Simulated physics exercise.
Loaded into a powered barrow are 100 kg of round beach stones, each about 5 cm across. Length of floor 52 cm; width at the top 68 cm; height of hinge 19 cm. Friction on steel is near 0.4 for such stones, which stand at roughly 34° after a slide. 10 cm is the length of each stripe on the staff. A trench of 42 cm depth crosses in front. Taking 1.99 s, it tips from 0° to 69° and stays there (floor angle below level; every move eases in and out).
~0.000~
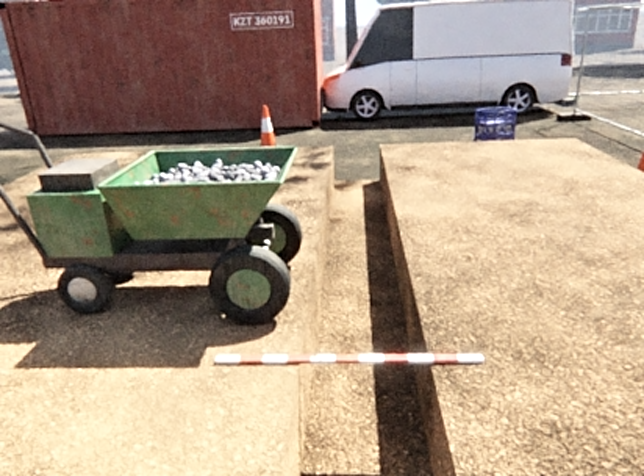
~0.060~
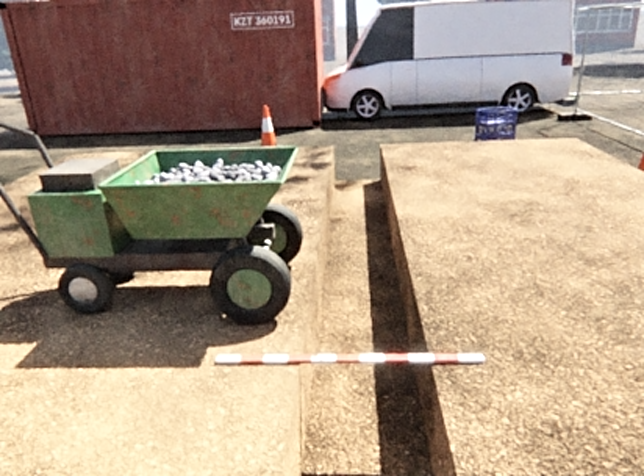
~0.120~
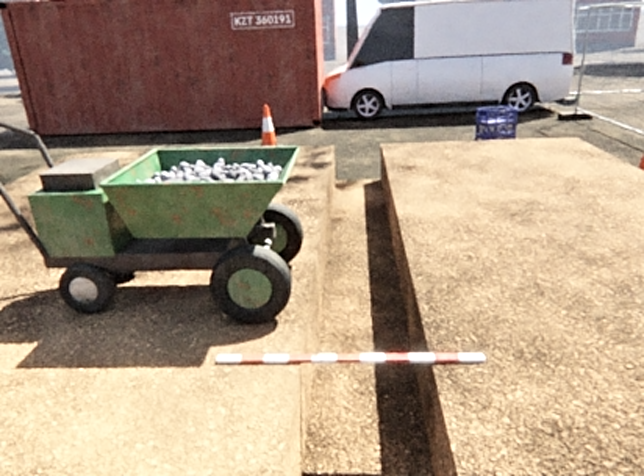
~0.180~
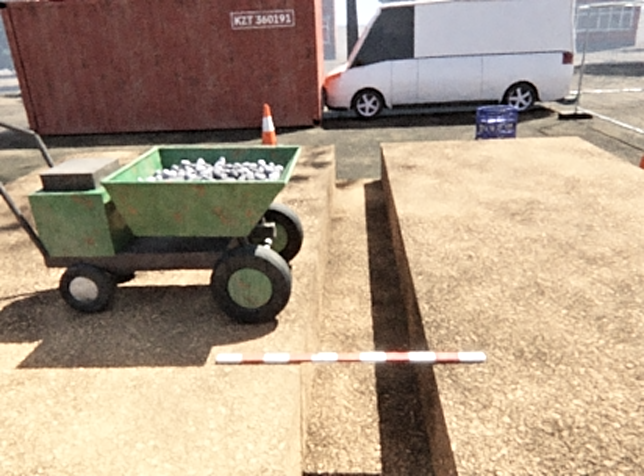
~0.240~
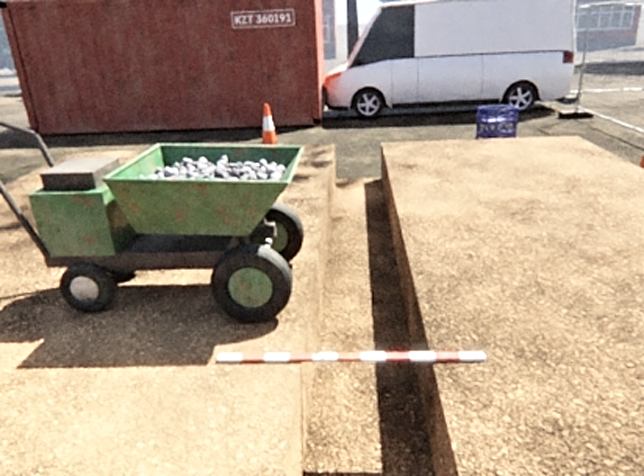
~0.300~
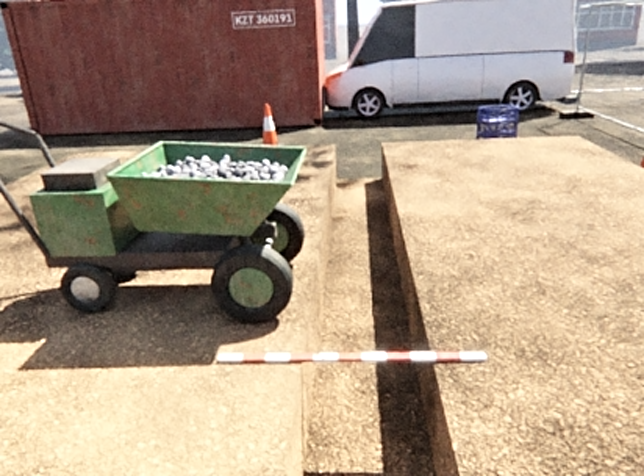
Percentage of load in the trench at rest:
85 %.
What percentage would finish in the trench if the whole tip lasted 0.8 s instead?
Close to 65 percent, then.
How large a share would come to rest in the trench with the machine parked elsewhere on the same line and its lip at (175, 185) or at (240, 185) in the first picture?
Close to 80 percent in the first case, 100 percent in the second.
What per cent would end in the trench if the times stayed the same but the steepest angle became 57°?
Roughly 70%.
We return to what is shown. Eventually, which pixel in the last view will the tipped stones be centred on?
Roughly at pixel (391, 345).
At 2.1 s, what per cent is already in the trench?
At that moment: Approx. 50 %.
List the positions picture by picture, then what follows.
In the first frame, the tray is at 0°, its lip at (281, 183); the top of the load is at (204, 172).
In the second frame, the tray is at 0°, its lip at (282, 183); the top of the load is at (204, 172); the stones move at 0.0 m/s on average.
In the third frame, the tray is at 1°, its lip at (283, 183); the top of the load is at (195, 172); the stones move at 0.1 m/s on average.
In the fourth frame, the tray is at 2°, its lip at (285, 183); the top of the load is at (196, 170); the stones move at 0.1 m/s on average.
The fifth frame shows lip at (288, 183), floor tilted 3°, highest stones at (198, 169); the stones move at 0.2 m/s on average.
In the sixth frame, the tray is at 4°, its lip at (292, 185); the top of the load is at (201, 167); the stones move at 0.2 m/s on average.
After 1.5 s the floor is at 58°; 99 % in the tray, 1 % in the trench; the foremost stones are at (379, 244).
After 2.1 s the floor is at 69°; 38 % in the tray, 50 % in the trench, 12 % past the trench; the foremost stones are at (480, 284).
After 2.4 s the floor is at 69°; 16 % in the tray, 69 % in the trench, 15 % past the trench; the foremost stones are at (521, 280).
After 4.4 s the floor is at 69°; 0 % in the tray, 85 % in the trench, 15 % past the trench; the foremost stones are at (537, 283).
